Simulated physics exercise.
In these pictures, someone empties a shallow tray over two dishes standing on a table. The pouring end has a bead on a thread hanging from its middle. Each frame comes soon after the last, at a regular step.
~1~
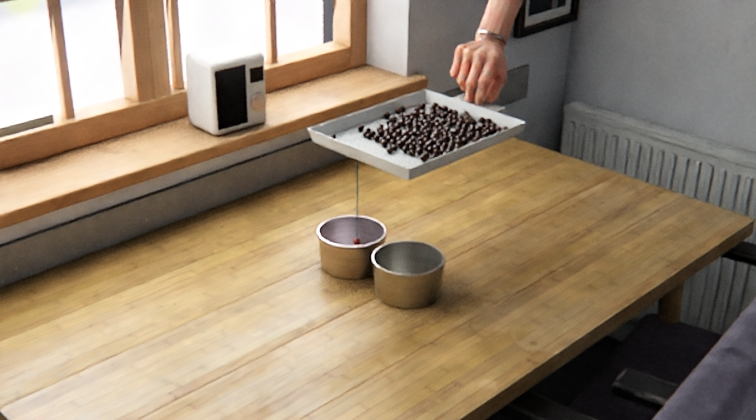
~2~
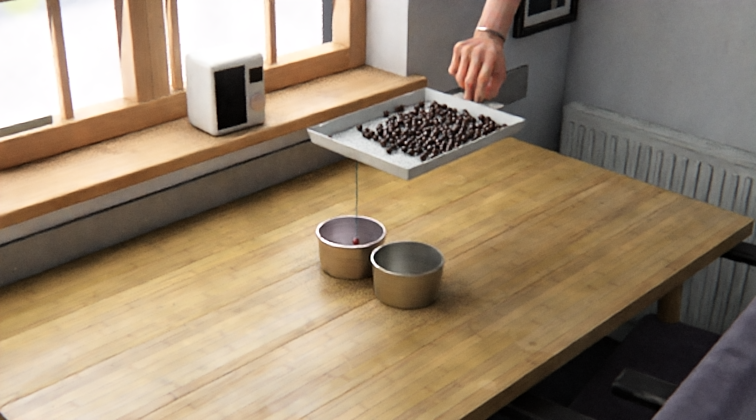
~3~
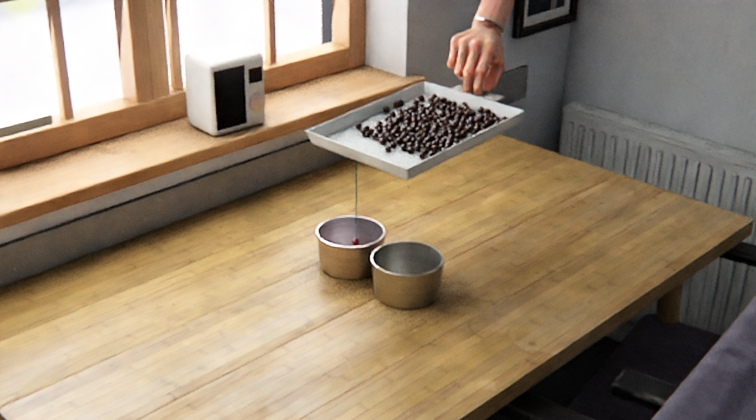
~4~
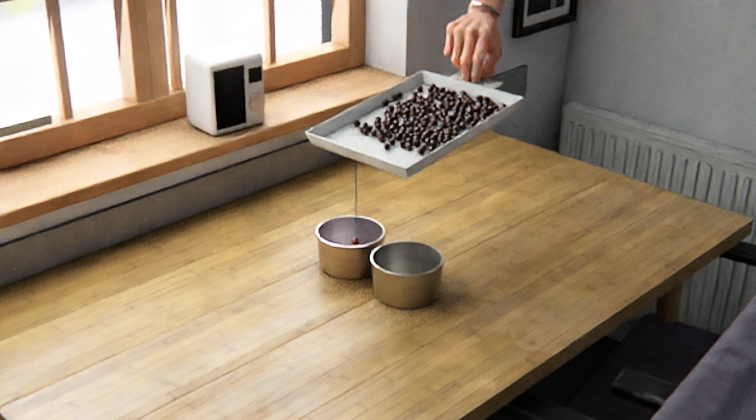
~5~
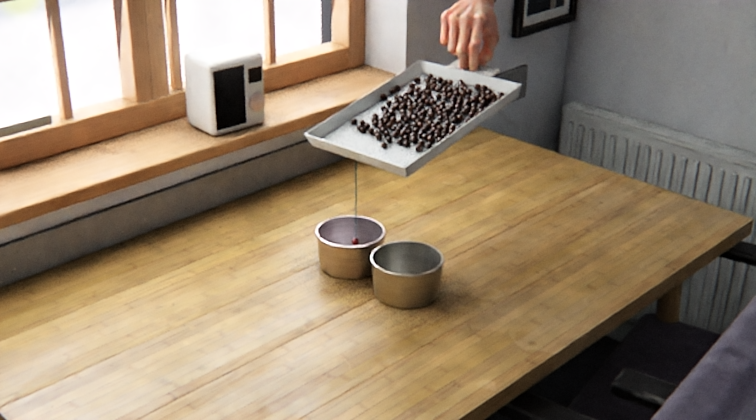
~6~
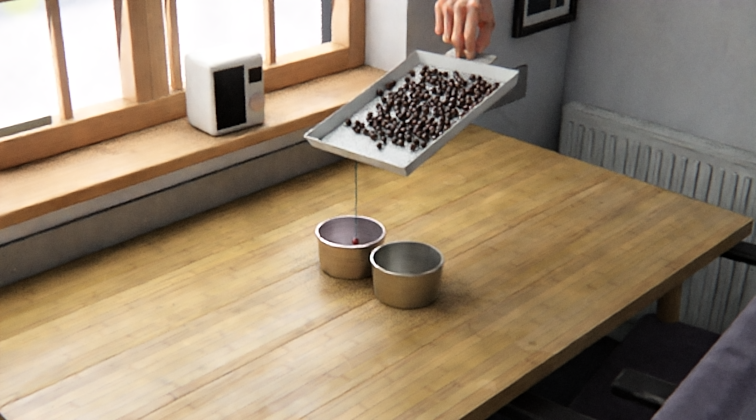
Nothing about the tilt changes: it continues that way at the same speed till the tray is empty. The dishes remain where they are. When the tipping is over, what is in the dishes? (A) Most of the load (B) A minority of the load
Answer: B.
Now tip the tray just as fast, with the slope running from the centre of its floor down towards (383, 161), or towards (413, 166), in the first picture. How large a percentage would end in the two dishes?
The first comes to 0 %, while the second comes to 20 %.
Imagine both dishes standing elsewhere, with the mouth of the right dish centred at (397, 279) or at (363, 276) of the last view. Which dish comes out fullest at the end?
The one at left the first time, the one at left the second.
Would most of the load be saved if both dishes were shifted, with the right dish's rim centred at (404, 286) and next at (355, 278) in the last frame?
Try 1: A lesser share; try 2: The greater share.
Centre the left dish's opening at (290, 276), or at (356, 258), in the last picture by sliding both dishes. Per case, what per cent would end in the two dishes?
That makes 0 per cent, followed by 10 per cent.
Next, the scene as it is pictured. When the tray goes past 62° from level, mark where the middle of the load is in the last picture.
I'd mark the middle close to (331, 151).
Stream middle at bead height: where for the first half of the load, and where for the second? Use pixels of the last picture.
About (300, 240), and after that about (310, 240).
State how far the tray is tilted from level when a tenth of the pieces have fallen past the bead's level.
Angle: Approx. 60 degrees.
Just after the last frame, tray tipped steeply; roughly two thirds on the tray; about a tenth outside both; roughly a quarter in the air.
A moment on, tray tipped past a quarter turn; just a few on the tray; the larger part outside both; about a tenth in the air.
Further on, tray tipped past a quarter turn; just a few in the right dish; just a few in the left dish; almost all outside both.
When it is over, tray tipped past a quarter turn; just a few in the right dish; just a few in the left dish; almost all outside both.
